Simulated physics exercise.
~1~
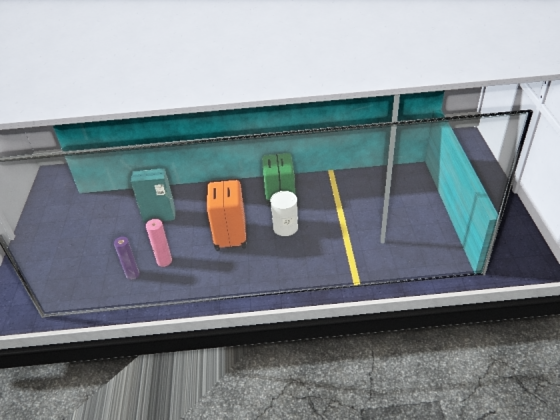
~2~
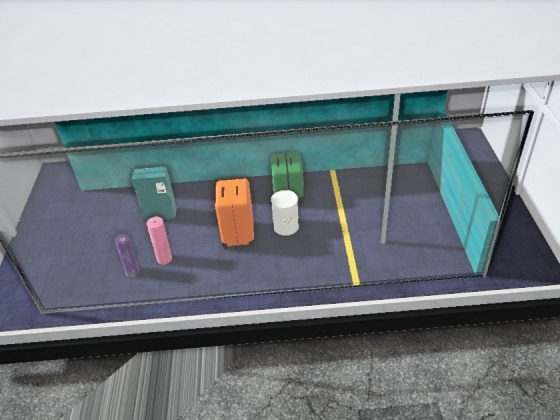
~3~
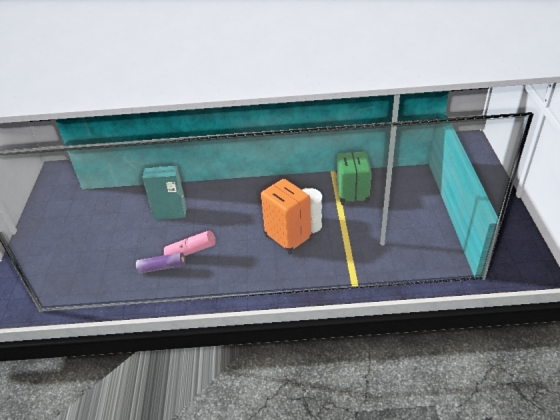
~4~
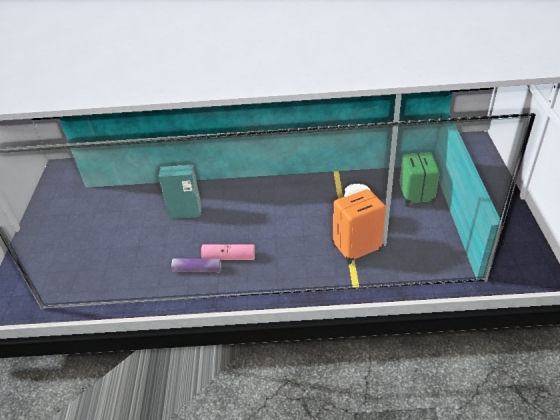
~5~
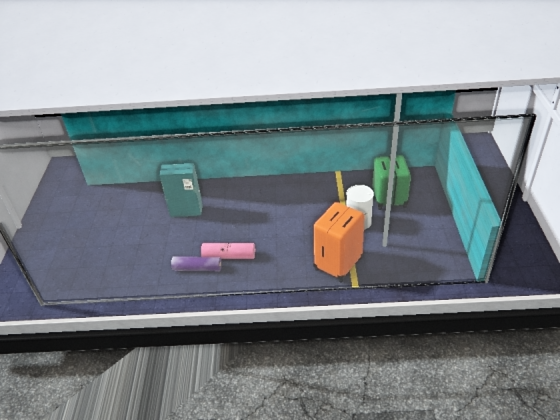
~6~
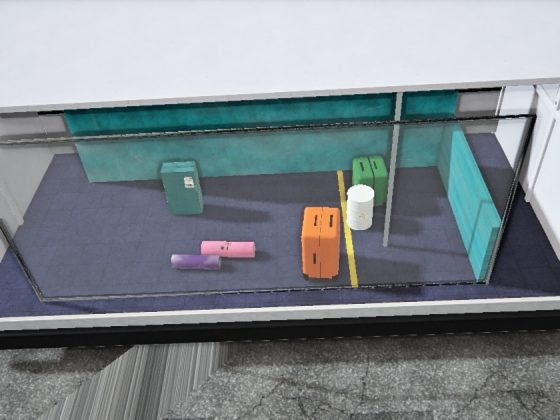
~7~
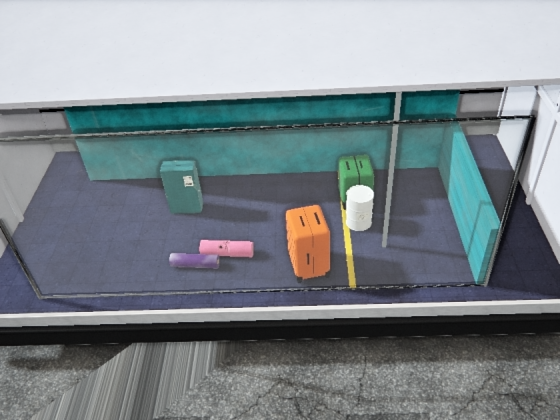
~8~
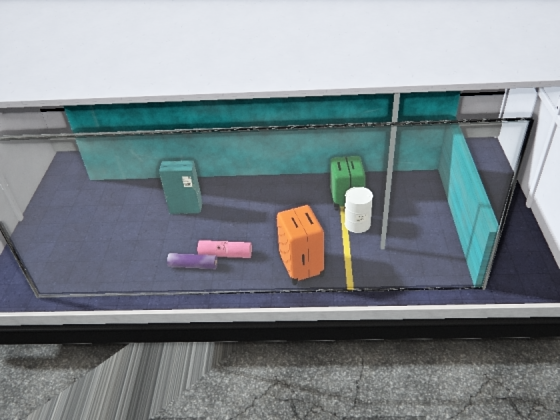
In this clip, suitcases, a white drum and two rolls slide right across a glass-fronted bay as the rolls topple; the green and orange cases then drift back left, the orange one stopping short of the yellow line while the upright drum rests just past it.
